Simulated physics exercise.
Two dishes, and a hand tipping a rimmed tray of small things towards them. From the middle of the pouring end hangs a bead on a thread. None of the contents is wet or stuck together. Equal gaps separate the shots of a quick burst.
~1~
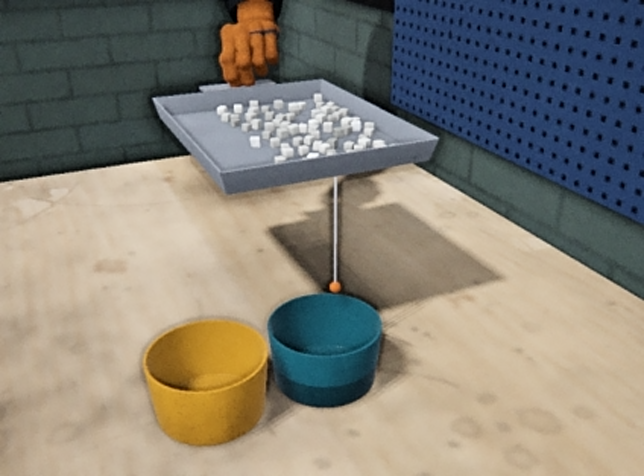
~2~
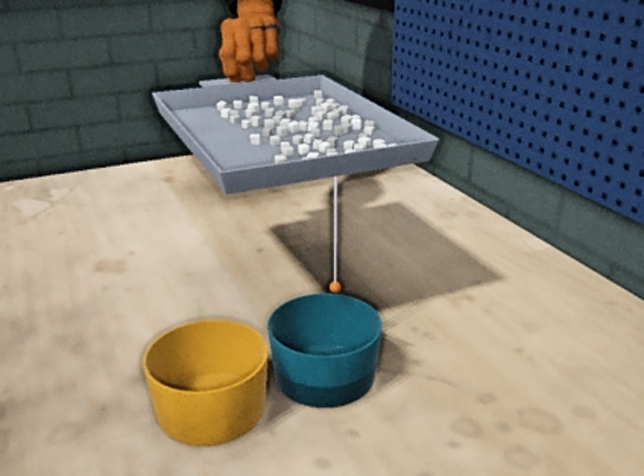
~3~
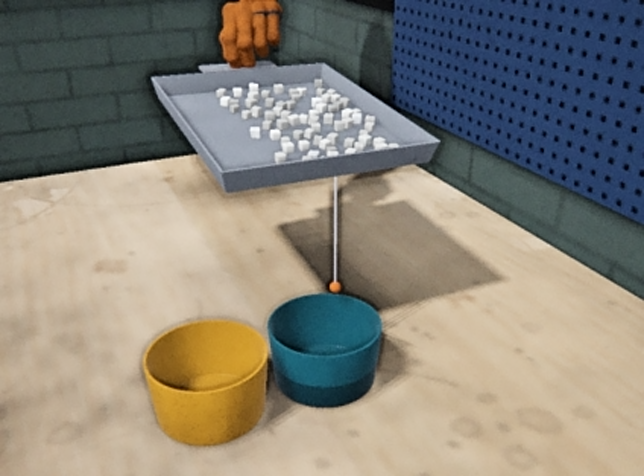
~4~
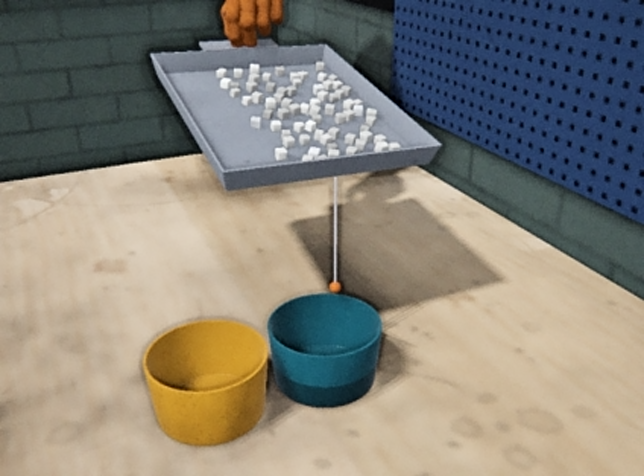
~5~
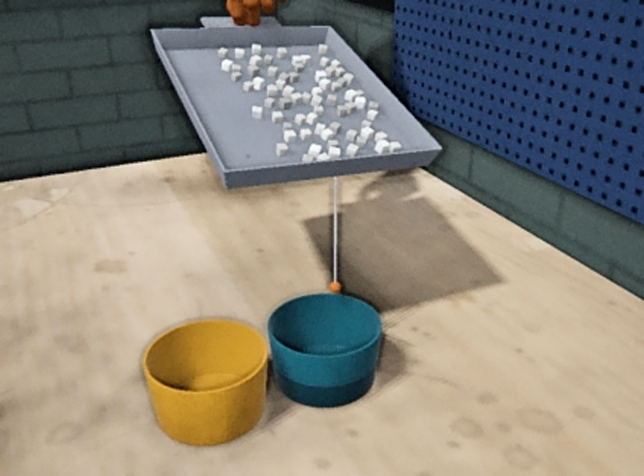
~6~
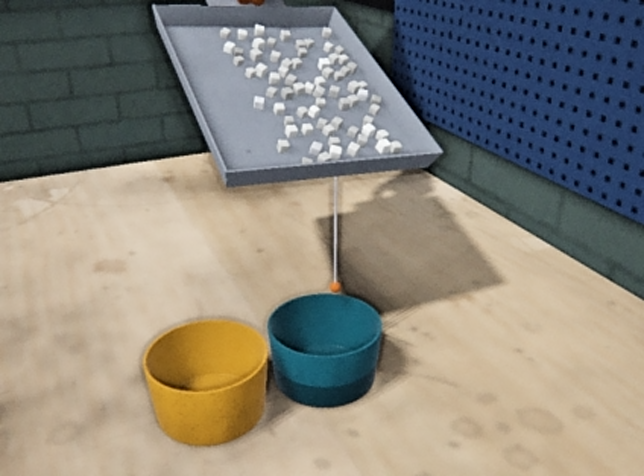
A grey rimmed tray scattered with small white cubes is held by an orange hand at its far edge, above a pale wooden tabletop seen from slightly above. Beneath it an orange bead hangs on a thread, with a yellow bowl at left and a teal one beside it, before dark brick walls and blue pegboard. The hand steadily raises the far edge, steepening the tray, while the camera stays still.
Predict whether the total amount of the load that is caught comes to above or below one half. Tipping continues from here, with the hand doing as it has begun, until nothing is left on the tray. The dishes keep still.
The dishes secure under fifty percent.
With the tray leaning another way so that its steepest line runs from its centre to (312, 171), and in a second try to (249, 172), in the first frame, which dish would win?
Note: Place 1, the dish at the right; place 2, the dish at the left.
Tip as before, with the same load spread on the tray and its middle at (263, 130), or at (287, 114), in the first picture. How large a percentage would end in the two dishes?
Roughly 40 per cent, then 10 per cent.
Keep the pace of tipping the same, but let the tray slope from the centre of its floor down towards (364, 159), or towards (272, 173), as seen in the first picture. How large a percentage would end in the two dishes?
First heading roughly 0 %, second roughly 70 %.
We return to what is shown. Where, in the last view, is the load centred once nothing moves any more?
Centre at rest: Close to (447, 368).
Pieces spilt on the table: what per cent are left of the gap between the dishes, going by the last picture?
Left fraction: Around 0 per cent.
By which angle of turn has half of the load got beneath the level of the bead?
It is at around 120 degrees by then.
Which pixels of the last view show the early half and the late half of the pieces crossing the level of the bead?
Earlier half at (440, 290), later half at (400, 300).
Soon after the last picture, tray tipped steeply; nearly all on the tray; a stray few in the air.
A little later, tray tipped past a quarter turn; about half on the tray; a stray few in the right dish; about a quarter outside both; a small part in the air.
Later still, tray tipped past a quarter turn; a small part in the right dish; most outside both.
At rest, tray tipped past a quarter turn; none in the left dish; a small part in the right dish; most outside both.
